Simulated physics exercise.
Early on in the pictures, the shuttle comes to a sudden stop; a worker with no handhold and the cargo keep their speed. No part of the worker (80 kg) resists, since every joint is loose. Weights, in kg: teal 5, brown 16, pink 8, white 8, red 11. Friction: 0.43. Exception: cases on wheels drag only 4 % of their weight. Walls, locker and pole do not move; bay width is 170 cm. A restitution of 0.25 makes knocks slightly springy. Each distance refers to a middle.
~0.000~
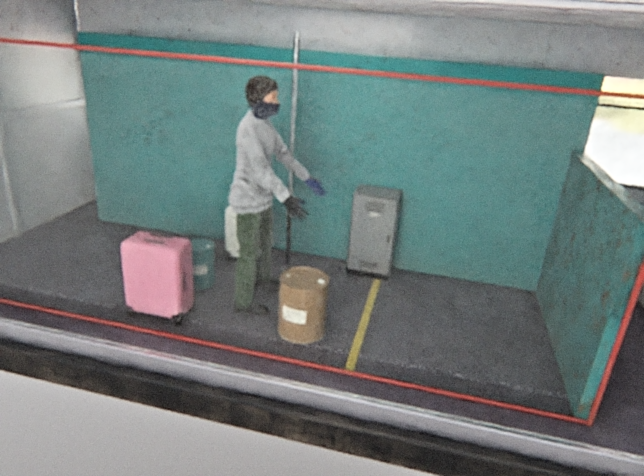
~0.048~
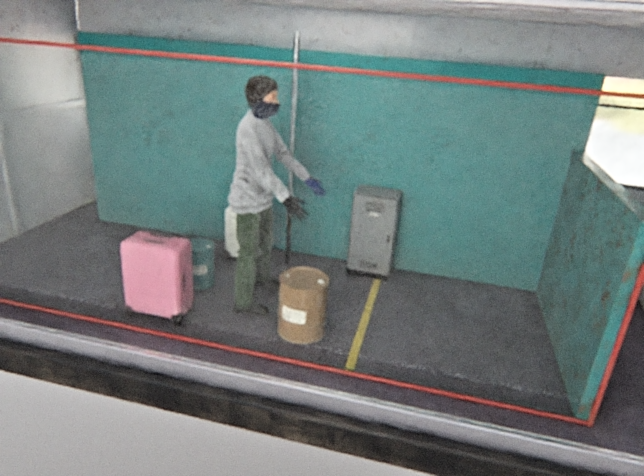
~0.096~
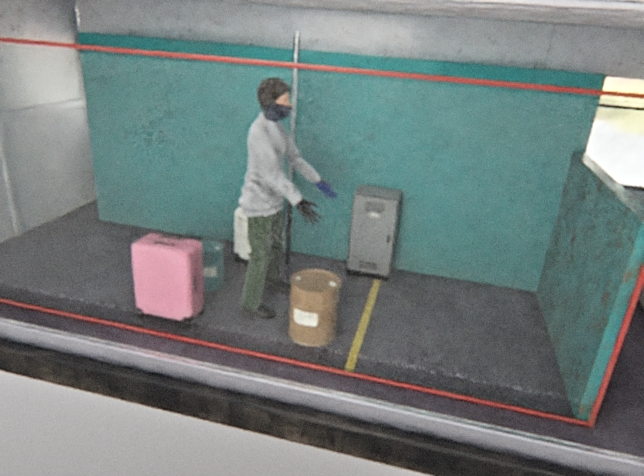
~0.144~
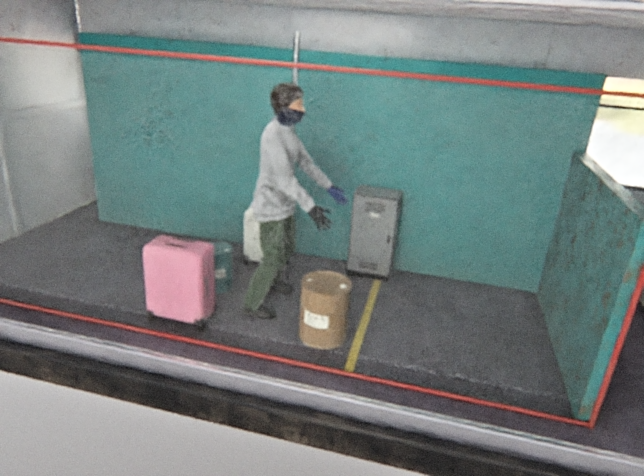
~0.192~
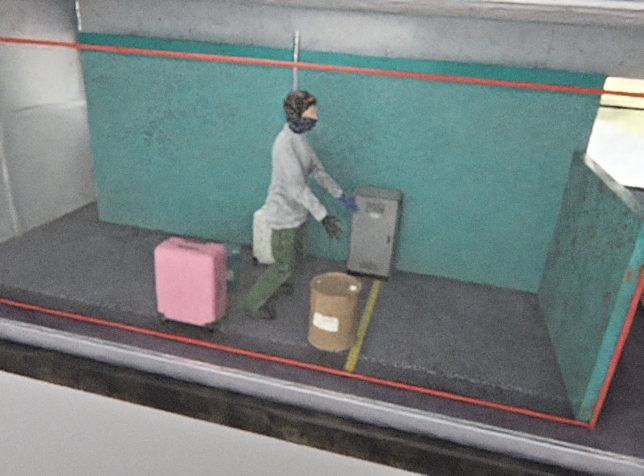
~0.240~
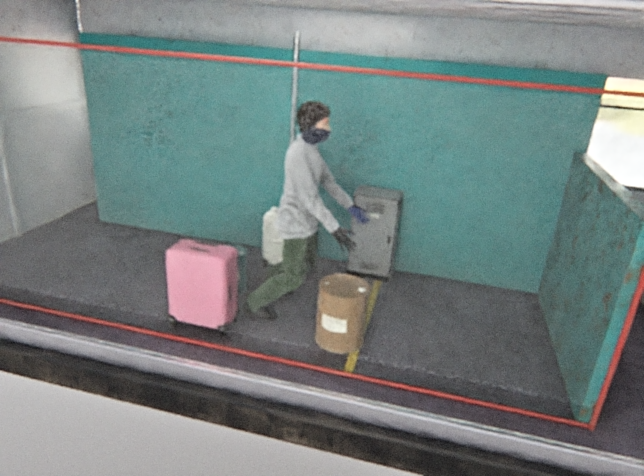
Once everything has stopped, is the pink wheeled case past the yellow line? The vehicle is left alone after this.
No.
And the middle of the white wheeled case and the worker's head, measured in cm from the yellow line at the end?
White wheeled case, 80 cm on the short side; worker's head, 110 cm on the past side.
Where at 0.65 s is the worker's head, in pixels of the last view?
(446, 240).
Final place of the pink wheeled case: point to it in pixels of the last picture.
In the last picture it sits at about pixel (326, 311).
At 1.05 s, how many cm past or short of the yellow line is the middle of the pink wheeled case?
Short by some 20 cm.
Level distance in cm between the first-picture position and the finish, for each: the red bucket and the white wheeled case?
The red bucket has moved 45 and the white wheeled case 45.
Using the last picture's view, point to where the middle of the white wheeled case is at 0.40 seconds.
Around (317, 245).
After 0.40 s the pink wheeled case is 84 cm short of the yellow line, tilted 0°, near (242, 294) in the last picture's view.
After 0.65 s the pink wheeled case is 39 cm short of the yellow line, tilted 0°, near (302, 306) in the last picture's view.
After 1.05 s the pink wheeled case is 22 cm short of the yellow line, tilted 0°, near (326, 311) in the last picture's view; the teal drum 100 cm short of the yellow line, tilted 0°.
At rest, 1.7 s, teal drum stops short of the yellow line; brown drum crosses the yellow line; pink wheeled case stops short of the yellow line; white wheeled case stops short of the yellow line; red bucket stops short of the yellow line; worker's hips cross the yellow line; worker's head crosses the yellow line.
